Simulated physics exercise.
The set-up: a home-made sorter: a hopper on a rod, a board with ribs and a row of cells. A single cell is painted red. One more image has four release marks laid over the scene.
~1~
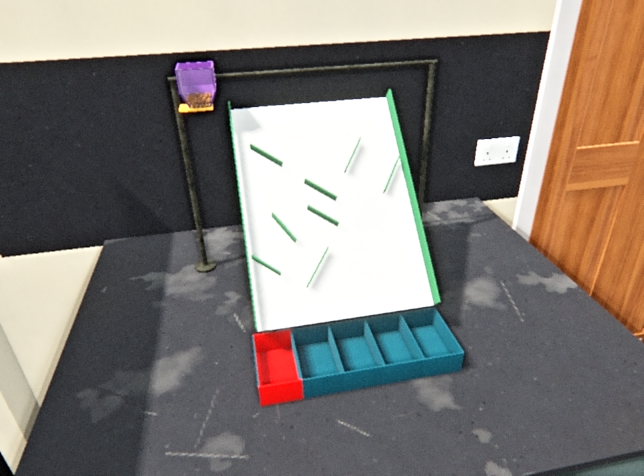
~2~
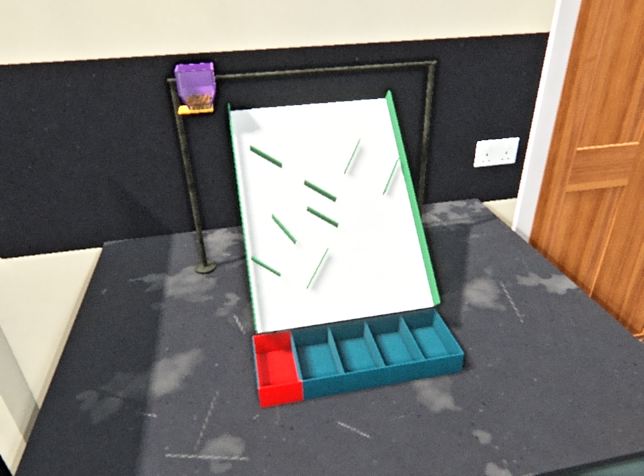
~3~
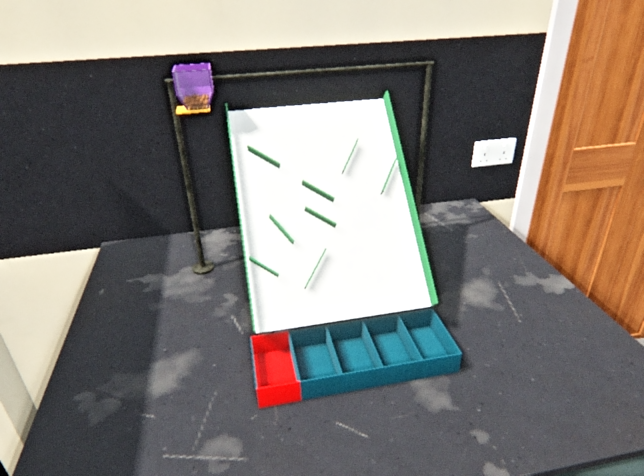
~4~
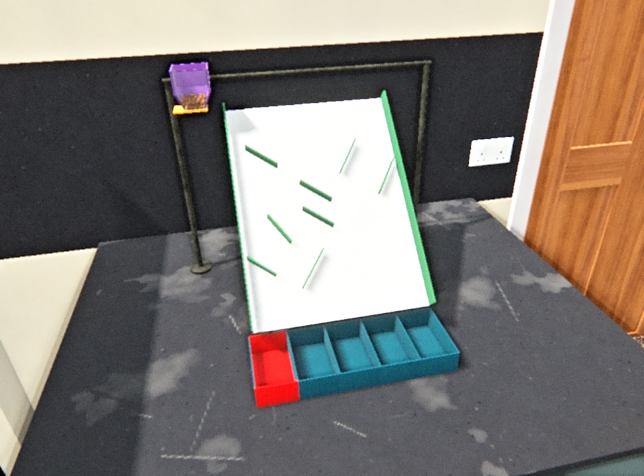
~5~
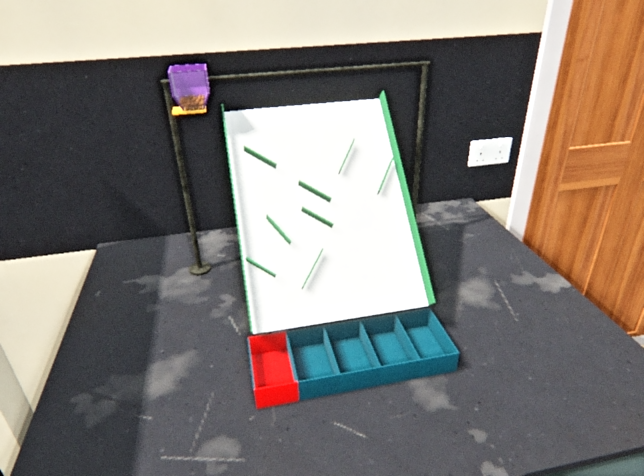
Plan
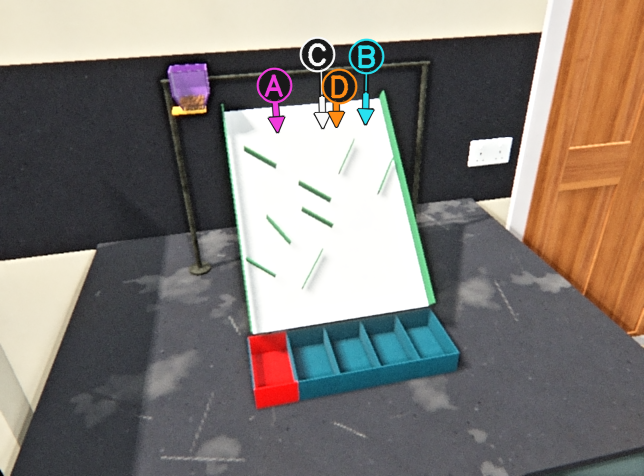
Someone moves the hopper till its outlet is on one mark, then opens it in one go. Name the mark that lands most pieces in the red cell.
A works best here.
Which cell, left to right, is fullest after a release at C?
The fourth from the left.
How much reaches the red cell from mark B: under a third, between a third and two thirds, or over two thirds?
Under a third.
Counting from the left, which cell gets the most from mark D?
It is the fourth one.
On the marked copy, mark A meets the board at (277, 126); mark B meets the board at (365, 118); mark C meets the board at (322, 122); mark D meets the board at (336, 121).
If A is chosen, about half in the red cell, about half in other cells.
If B is chosen, none in the red cell, most in other cells, a stray few held on the board, a small part outside the box.
If C is chosen, a stray few in the red cell, nearly all in other cells, a small part outside the box.
If D is chosen, none in the red cell, nearly all in other cells, a small part outside the box.
